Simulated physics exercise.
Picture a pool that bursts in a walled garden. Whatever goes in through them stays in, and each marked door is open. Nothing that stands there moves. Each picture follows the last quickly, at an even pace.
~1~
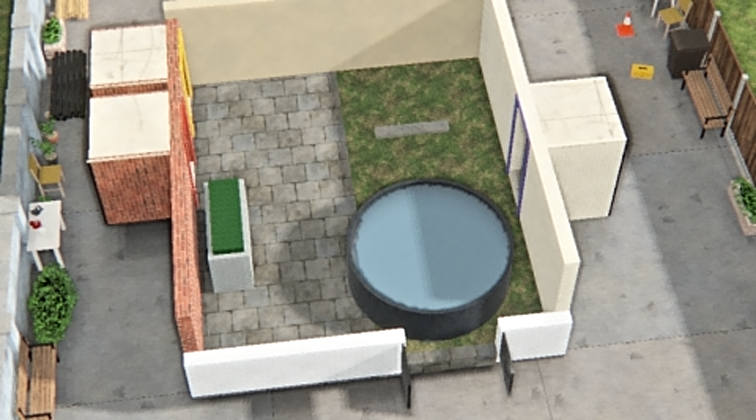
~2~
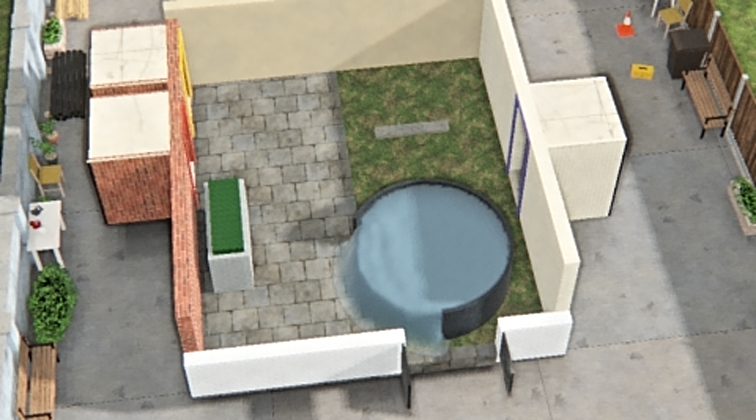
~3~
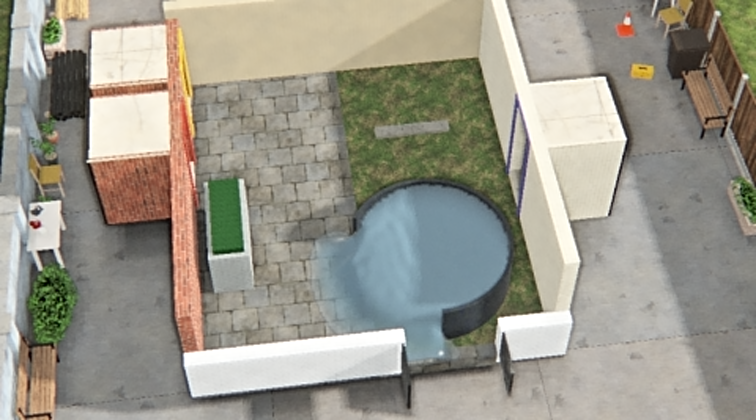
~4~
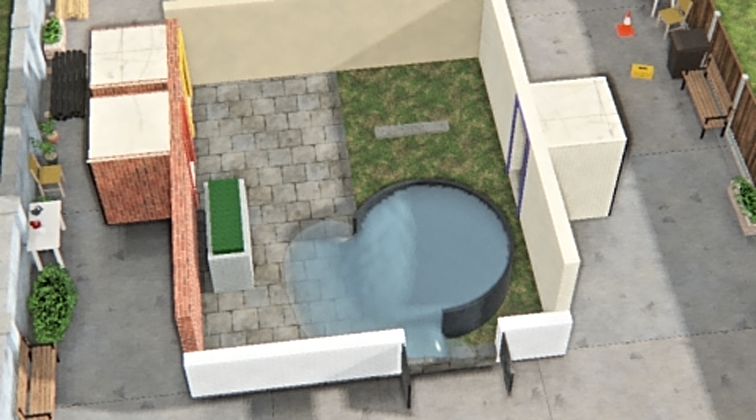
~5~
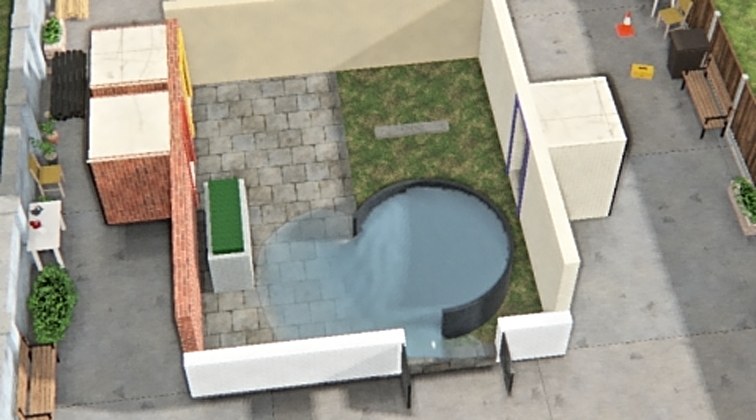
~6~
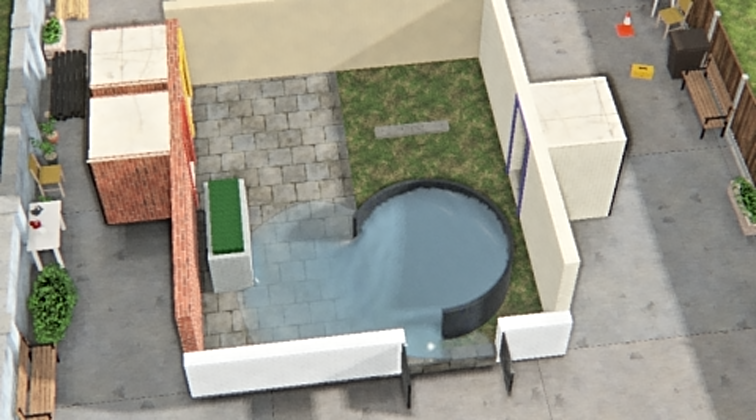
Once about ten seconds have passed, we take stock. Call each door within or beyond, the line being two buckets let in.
Blue door - within; red door - within; yellow door - beyond.
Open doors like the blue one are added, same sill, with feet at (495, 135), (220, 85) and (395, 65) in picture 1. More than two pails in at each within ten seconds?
Door one stays inside the limit, door two breaks the limit, door three stays inside the limit.
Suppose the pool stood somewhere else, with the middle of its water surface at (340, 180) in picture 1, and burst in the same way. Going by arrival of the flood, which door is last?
Answer: The blue-painted one.
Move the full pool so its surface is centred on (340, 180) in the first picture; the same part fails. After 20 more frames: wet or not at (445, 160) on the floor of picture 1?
At that place: No water.
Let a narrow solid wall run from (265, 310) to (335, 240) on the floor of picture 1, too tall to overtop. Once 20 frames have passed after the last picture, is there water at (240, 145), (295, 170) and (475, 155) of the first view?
Listed order: Swamped, swamped, spared.
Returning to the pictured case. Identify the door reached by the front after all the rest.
Going by the pictures, I'd say the blue door.
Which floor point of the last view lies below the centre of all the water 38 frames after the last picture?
Somewhere near (338, 207).
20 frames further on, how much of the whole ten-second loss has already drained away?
Around 55 percent.
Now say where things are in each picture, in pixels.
The pool at (430, 246) is whole and still, in the first picture.
The front is at a hidden place, out from the gap at (367, 303), in the second picture.
The front is at (325, 238), out from the gap at (367, 304), in the third picture.
The front is at (310, 229), out from the gap at (367, 306), in the fourth picture.
The front is at (302, 217), out from the gap at (367, 306), in the fifth picture.
The front is at (258, 232), out from the gap at (367, 307), in the sixth picture.
A moment on, water covers 30 % of the floor; the blue door not reached, the red door not reached, the yellow door not reached.
Next, water covers 40 % of the floor; the blue door not reached, the red door wet at the sill, nothing in, the yellow door wet at the sill, nothing in.
Then, water covers 60 % of the floor; the blue door not reached, the red door under two buckets in, the yellow door wet at the sill, nothing in.
Later, water covers 85 % of the floor; the blue door not reached, the red door under two buckets in, the yellow door over two buckets in.
In the end, water covers 95 % of the floor; the blue door wet at the sill, nothing in, the red door under two buckets in, the yellow door far over two buckets in.
